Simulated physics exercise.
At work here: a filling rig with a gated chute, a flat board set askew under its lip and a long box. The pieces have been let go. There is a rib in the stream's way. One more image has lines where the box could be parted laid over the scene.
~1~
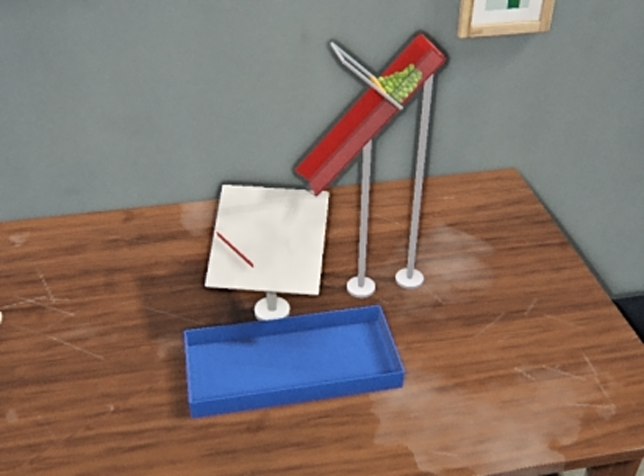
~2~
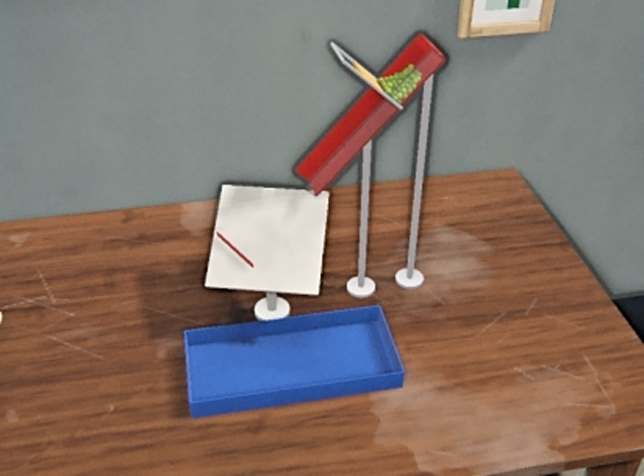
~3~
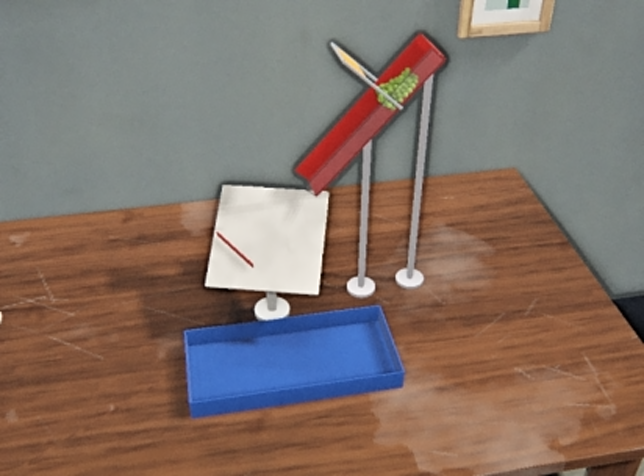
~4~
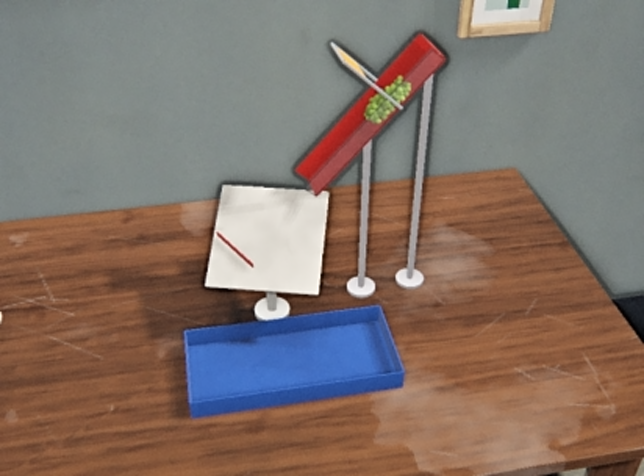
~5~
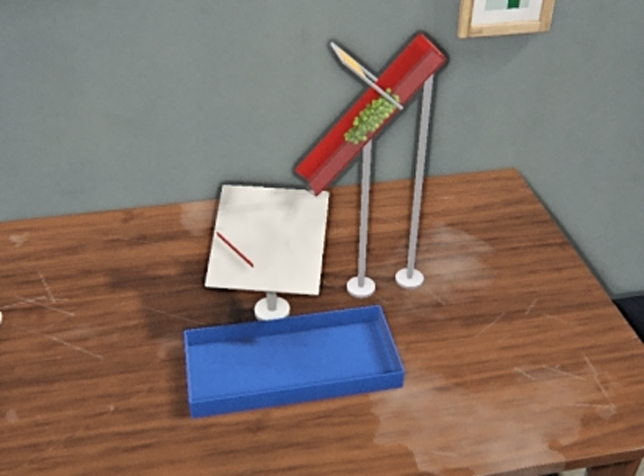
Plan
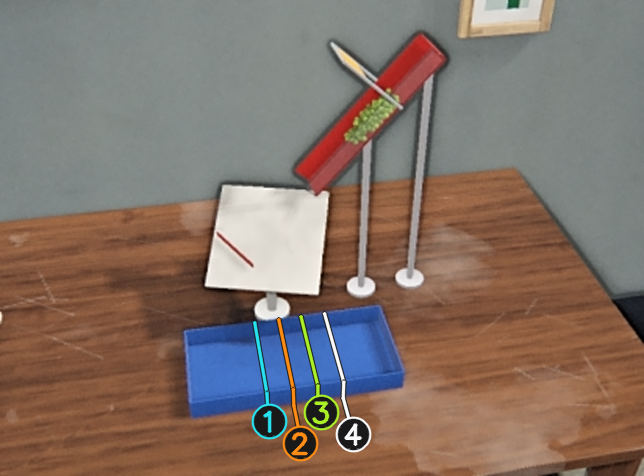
Small green peas slide slowly down and left along a sloping red chute.
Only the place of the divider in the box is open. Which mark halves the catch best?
Choose 1.
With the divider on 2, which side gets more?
The left side.
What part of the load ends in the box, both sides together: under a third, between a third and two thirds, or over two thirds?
About that: Over two thirds.
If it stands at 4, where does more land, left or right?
Left.
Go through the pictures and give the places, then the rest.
The first frame shows load behind the gate at (401, 86), dried peas; lip of the chute at (312, 188), sloping fairly steeply.
The second frame shows middle of the board at (269, 237), tilted gently; middle of its low edge at (261, 290); of its high edge at (275, 188).
The third frame shows front corners of the box at (190, 403) and (404, 372), empty; front of the load at (380, 99).
The fourth frame shows middle of the load at (386, 99); its front at (368, 118), about a quarter of the way to the lip; rib from (217, 232) to (252, 264).
The fifth frame shows middle of the load at (371, 114); its front at (348, 139), about half of the way to the lip.
On the marked copy, line 1 crosses the front rim at (266, 392); line 2 crosses the front rim at (293, 388); line 3 crosses the front rim at (317, 384); line 4 crosses the front rim at (343, 381).
Choosing 1, of what is caught, about a third on the left of the divider, about two thirds on the right.
Choosing 2, of what is caught, nearly all on the left of the divider, a stray few on the right.
Choosing 3, of what is caught, all on the left of the divider, none on the right.
Choosing 4, of what is caught, all on the left of the divider, none on the right.
